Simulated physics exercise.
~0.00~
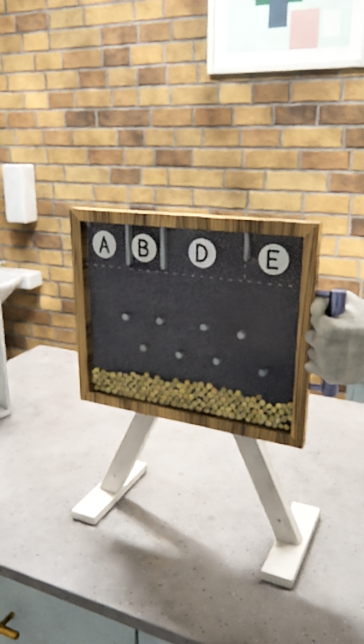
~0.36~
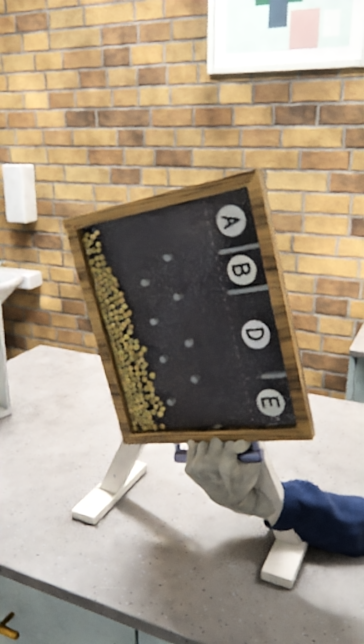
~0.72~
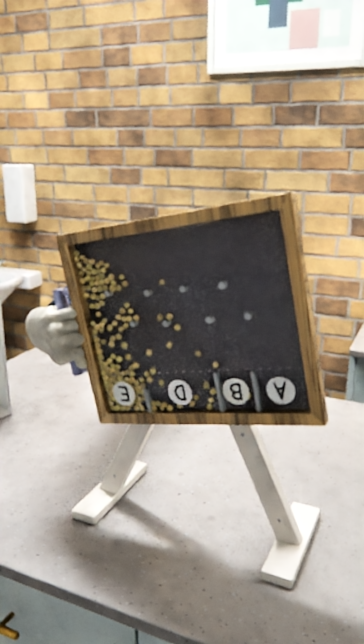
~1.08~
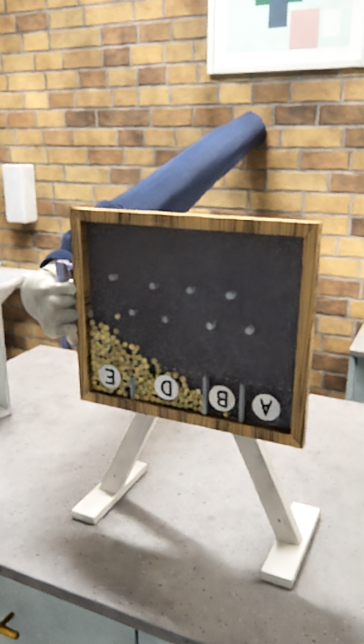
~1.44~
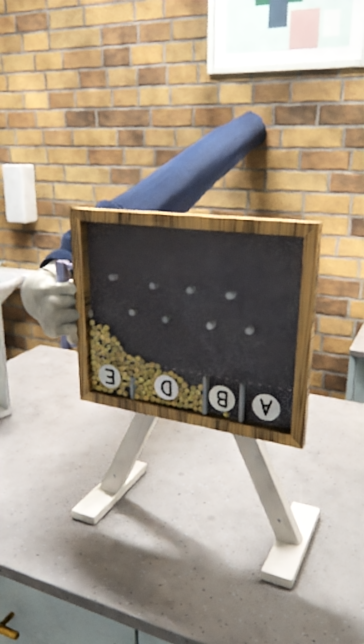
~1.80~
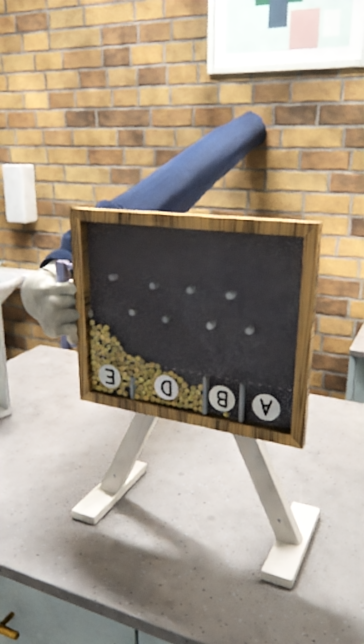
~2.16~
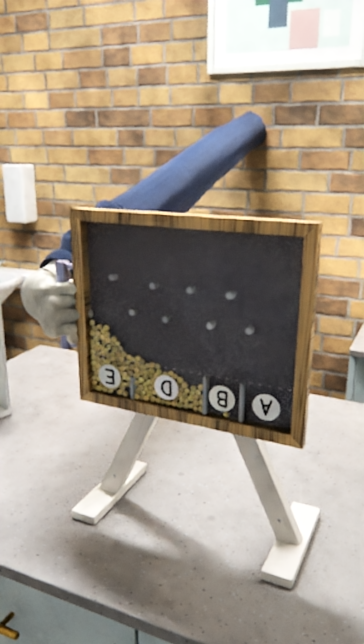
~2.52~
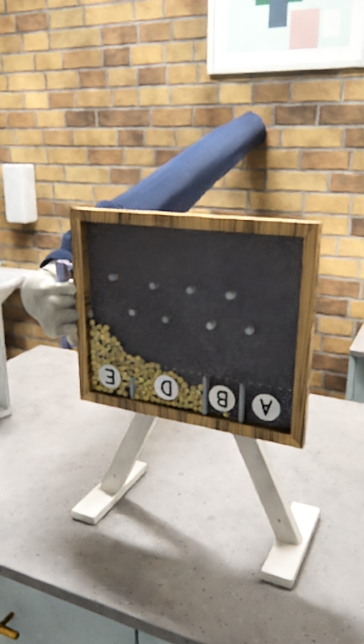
At first, a flat wood-framed case stands on white legs before a brick wall, with small tan beans lying in a layer along its bottom and the letters A, B, D and E along its top. A gloved hand at the right turns the case clockwise, and the beans bank up against the left side. As the turn goes on, the letters swing to the bottom and beans tumble down toward E and D. The case stops upside down, with the hand now at its left. The beans settle in a slope at the lower left, covering the E and D pockets, while B and A stay practically empty.
